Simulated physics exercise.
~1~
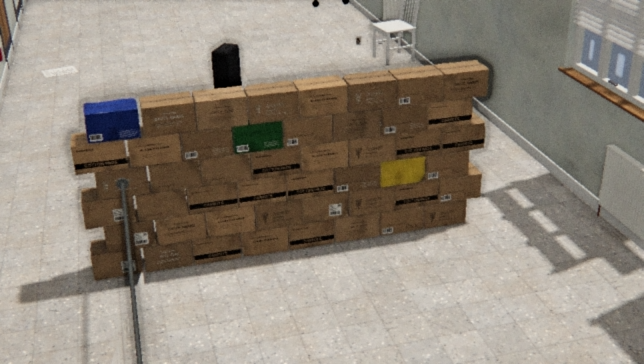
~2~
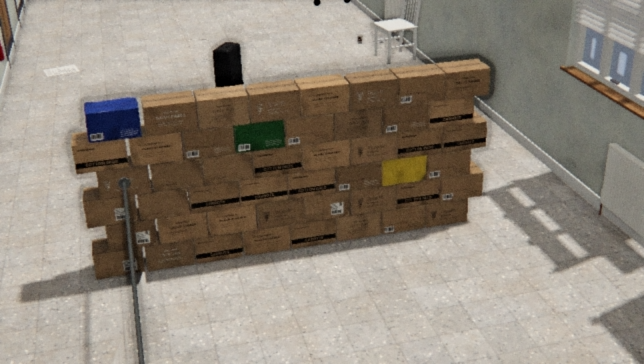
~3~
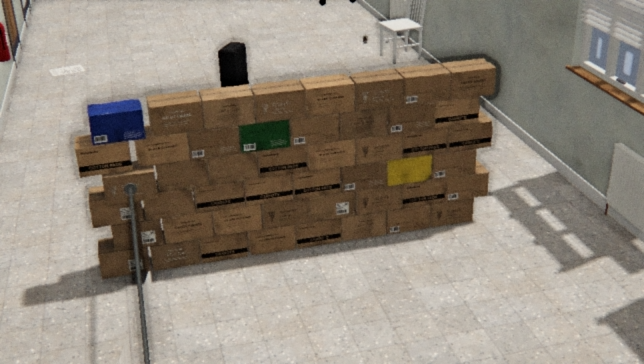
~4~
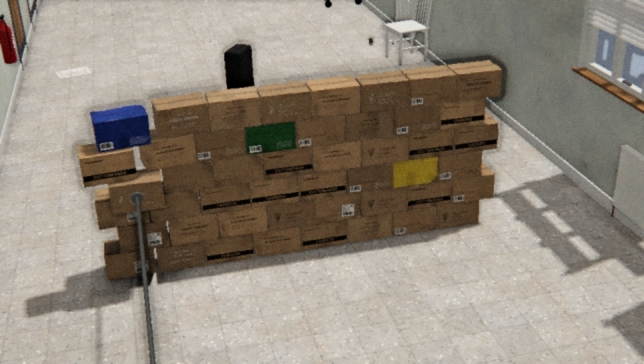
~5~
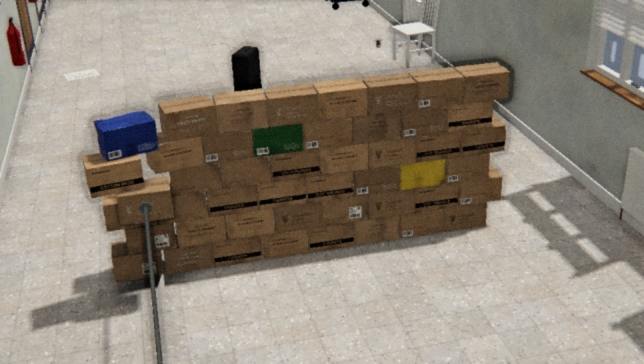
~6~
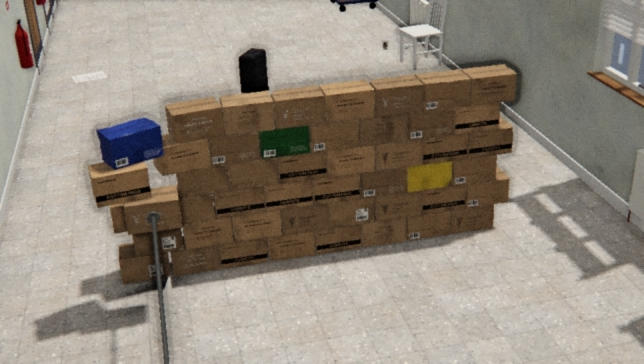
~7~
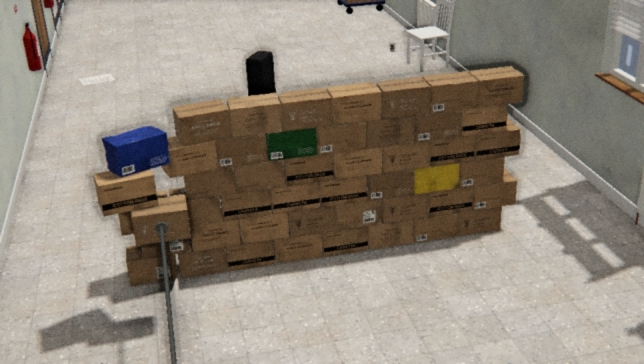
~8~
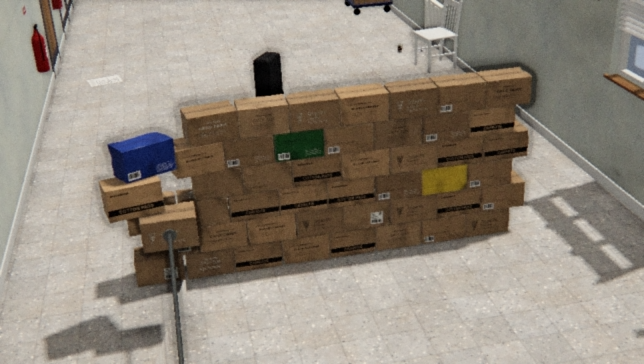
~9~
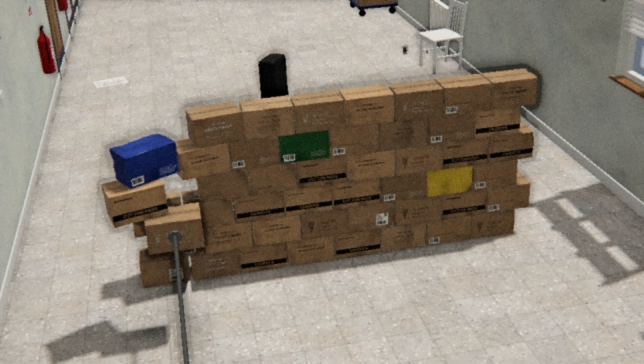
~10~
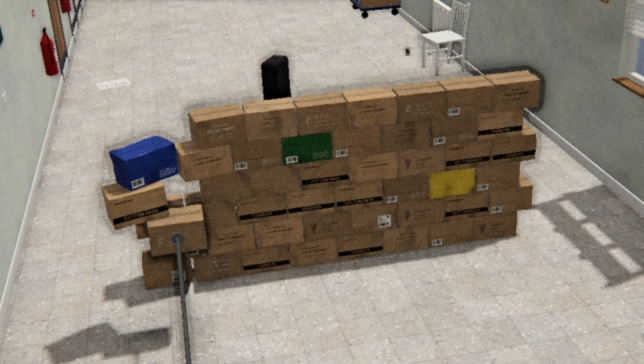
A bright blue carton on the left end of a big cardboard box wall was carried forward and began to tip as a rod drew out a box below it, ending up leaning while the green and yellow cartons stayed put.
